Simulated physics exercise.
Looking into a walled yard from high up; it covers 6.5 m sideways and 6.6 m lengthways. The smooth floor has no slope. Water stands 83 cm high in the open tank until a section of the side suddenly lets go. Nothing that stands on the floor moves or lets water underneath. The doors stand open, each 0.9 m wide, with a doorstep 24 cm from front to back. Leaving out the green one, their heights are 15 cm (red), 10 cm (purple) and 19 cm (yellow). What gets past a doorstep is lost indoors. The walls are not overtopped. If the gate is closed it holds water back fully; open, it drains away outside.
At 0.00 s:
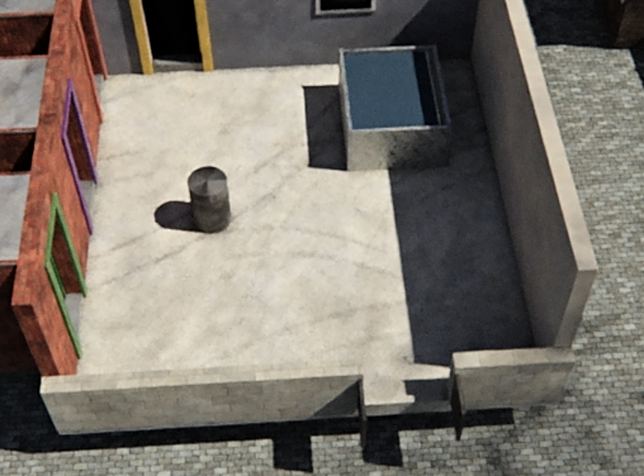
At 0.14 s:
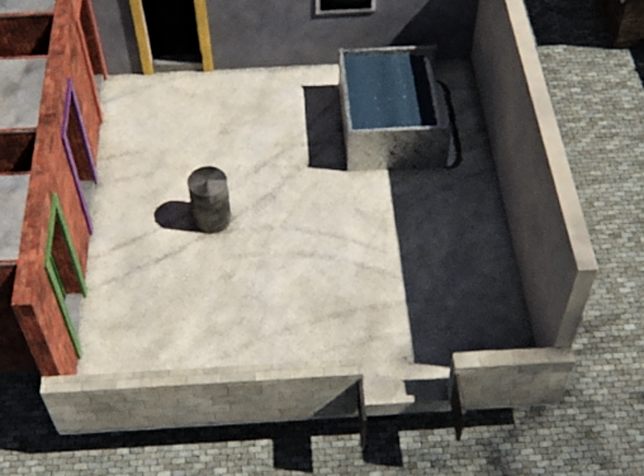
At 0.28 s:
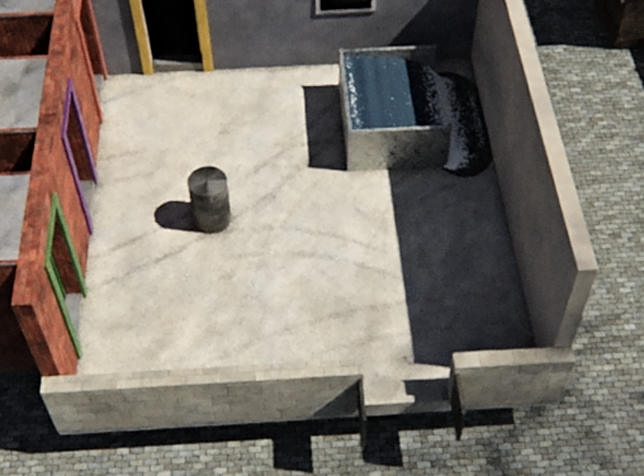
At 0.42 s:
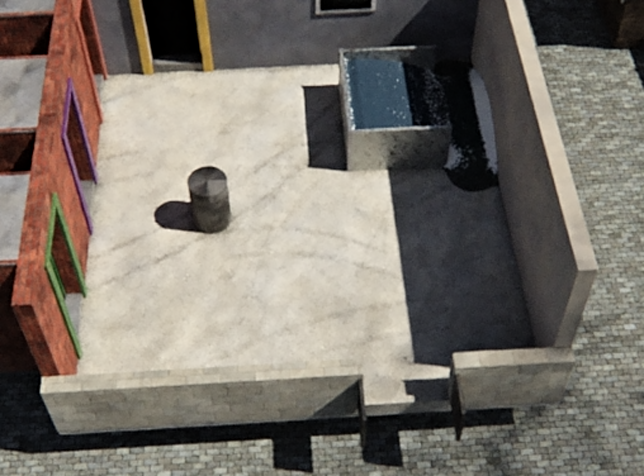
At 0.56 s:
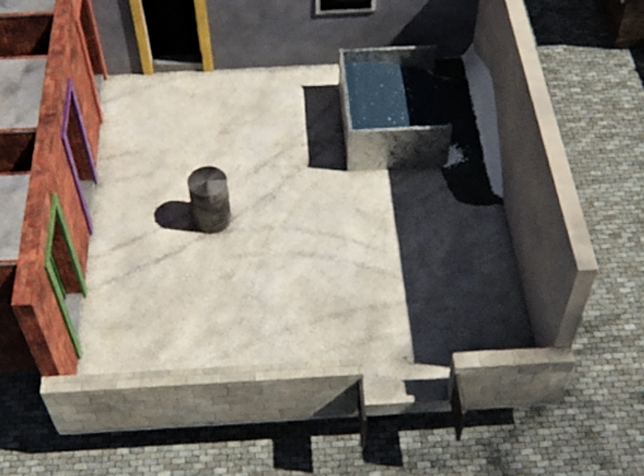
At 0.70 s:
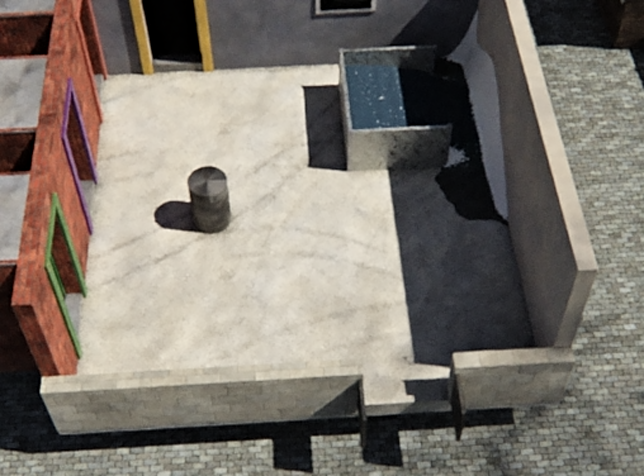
In a walled yard, water pours from the right side of an open tank and spreads across the shaded floor along the wall.
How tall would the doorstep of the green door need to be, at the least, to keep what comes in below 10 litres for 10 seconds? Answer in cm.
Close to 6.5 cm is just enough.
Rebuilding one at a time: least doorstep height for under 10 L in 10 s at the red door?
Roughly 23 cm at red.
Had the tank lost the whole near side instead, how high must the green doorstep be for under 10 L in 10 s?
Then roughly 11.5 cm.
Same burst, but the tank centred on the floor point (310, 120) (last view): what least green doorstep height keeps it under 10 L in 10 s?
Some 7.0 cm.
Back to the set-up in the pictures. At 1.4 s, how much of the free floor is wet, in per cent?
Near 20 per cent is wet.
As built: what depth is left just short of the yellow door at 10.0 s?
Roughly 3.0 cm deep.
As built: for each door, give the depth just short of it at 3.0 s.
In cm: Red 26, purple 0, green 0, yellow 6.
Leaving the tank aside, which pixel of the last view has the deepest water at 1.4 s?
Near (472, 62).
After 1.4 s water covers 20 % of the floor, deepest (64 cm) near (472, 62); it has not reached the green door.
After 3.0 s water covers 50 % of the floor, deepest (30 cm) near (105, 87); it has not reached the green door.
After 10.0 s water covers 85 % of the floor, deepest (11 cm) near (89, 260); 8 cm at the green door, 0 litres in over its 14 cm doorstep.
At the green door as built, the water arrived by 5.2 s and peaked near 10 cm at 6.8 s.
With a doorstep of 5.5 cm, 21 litres would have come in within the 10 s; with 7.5 cm, 5 litres. So under 10 litres takes about 6.5 cm.
